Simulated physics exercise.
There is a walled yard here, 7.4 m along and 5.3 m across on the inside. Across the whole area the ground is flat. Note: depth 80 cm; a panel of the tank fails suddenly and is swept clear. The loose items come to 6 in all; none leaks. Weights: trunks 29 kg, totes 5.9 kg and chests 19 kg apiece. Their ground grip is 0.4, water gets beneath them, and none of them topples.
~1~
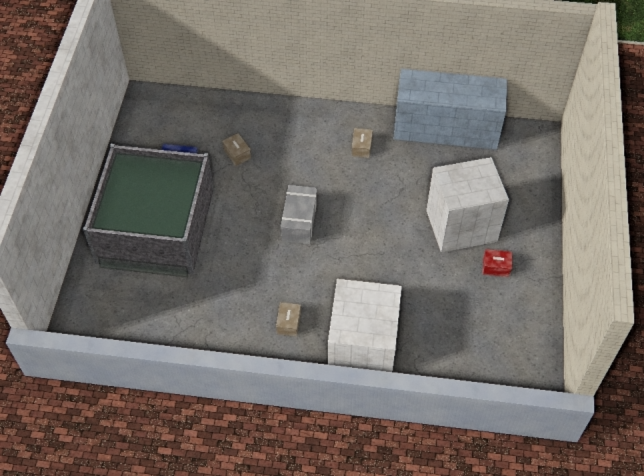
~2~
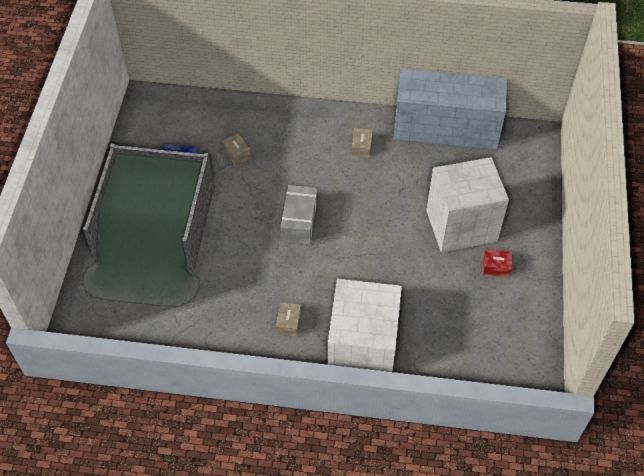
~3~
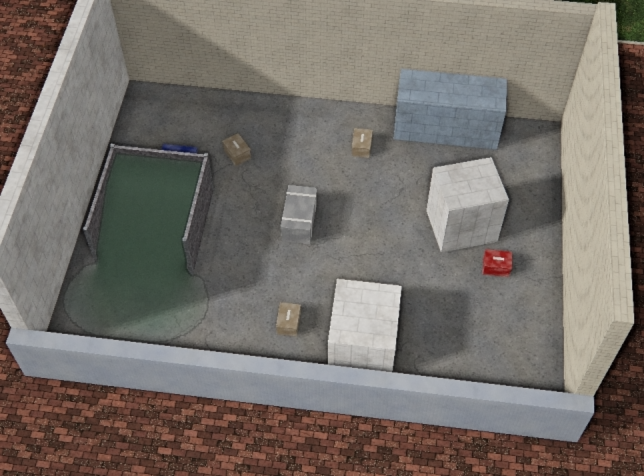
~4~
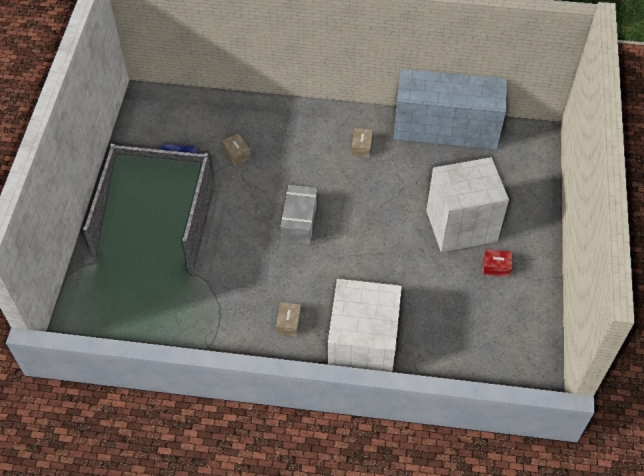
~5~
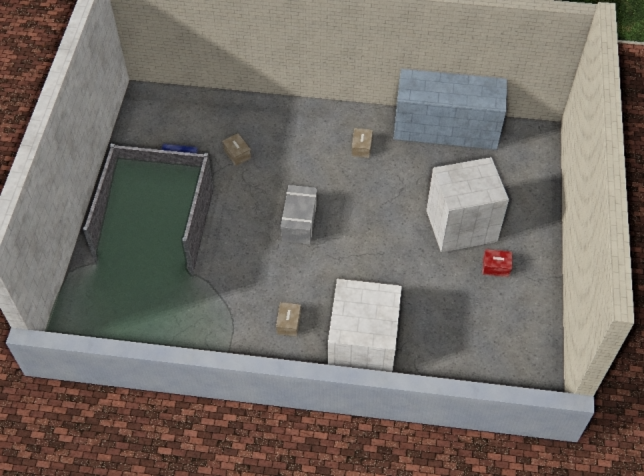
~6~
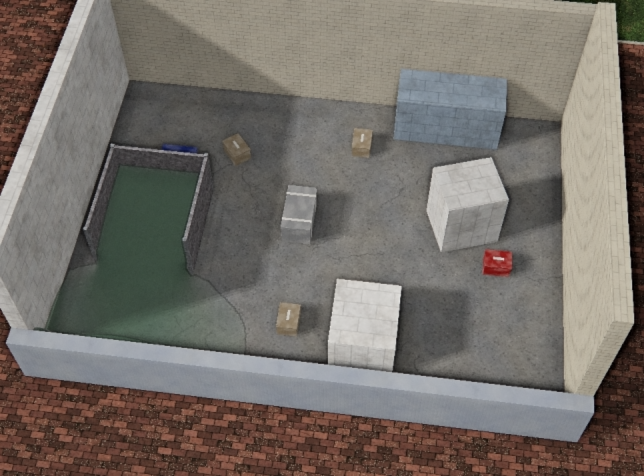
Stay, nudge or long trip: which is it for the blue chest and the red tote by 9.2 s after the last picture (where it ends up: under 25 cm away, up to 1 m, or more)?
Observation: Blue chest scarcely moves, red tote scarcely moves.
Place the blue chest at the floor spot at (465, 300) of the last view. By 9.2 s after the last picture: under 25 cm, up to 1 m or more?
By that time it keeps its spot.
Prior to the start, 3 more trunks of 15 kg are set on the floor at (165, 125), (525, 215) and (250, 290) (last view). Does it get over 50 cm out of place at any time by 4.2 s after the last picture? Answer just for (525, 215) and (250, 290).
First not far enough, second far enough.
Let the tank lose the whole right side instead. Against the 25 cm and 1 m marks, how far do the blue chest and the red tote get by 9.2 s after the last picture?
Here's how it goes: The blue chest scarcely moves, and the red tote winds up well off.
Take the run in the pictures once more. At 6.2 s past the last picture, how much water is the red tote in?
Somewhere close to 3 cm.
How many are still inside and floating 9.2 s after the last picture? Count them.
At that moment 1.
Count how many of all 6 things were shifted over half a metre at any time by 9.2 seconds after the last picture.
The number is 2.
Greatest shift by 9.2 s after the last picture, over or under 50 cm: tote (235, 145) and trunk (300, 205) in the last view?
The first never reached the threshold, and the second never reached the threshold.
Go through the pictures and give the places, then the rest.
The first picture shows the blue chest at (177, 155) rests on the ground; the red tote at (498, 259) rests on the ground; 2.0 m2 under water; 0 of 6 have shifted.
The second picture shows the blue chest at (177, 155), on the bottom; the red tote at (498, 259), on the bottom; 2.9 m2 under water; 0 of 6 have shifted.
The third picture shows the blue chest at (177, 155), on the bottom; the red tote at (498, 259), on the bottom; 4.2 m2 under water; 0 of 6 have shifted.
The fourth picture shows the blue chest at (177, 155) rests on the ground; the red tote at (498, 259) rests on the ground; water covers 5.4 m2; 0 of 6 have shifted.
The fifth picture shows the blue chest at (177, 155), on the bottom; the red tote at (498, 259) rests on the ground; 5.8 m2 under water; 0 of 6 have shifted.
The sixth picture shows the blue chest at (177, 155) rests on the ground; the red tote at (498, 259) rests on the ground; water covers 6.0 m2; 0 of 6 have shifted.
Then, 1.2 s after the last picture the blue chest is near (177, 155), 0.0 m from its start, aground; the red tote is near (498, 259), 0.0 m from its start, aground; 0 afloat.
Then, 3.8 s after the last picture the blue chest is near (177, 155), 0.0 m from its start, aground; the red tote is near (498, 259), 0.0 m from its start, aground; 0 afloat.
Then, 6.2 s after the last picture the blue chest is near (177, 155), 0.0 m from its start, aground; the red tote is near (498, 259), 0.0 m from its start, aground; 2 afloat.
Then, 9.2 s after the last picture the blue chest is near (177, 155), 0.0 m from its start, aground; the red tote is near (498, 259), 0.0 m from its start, aground; 1 afloat.
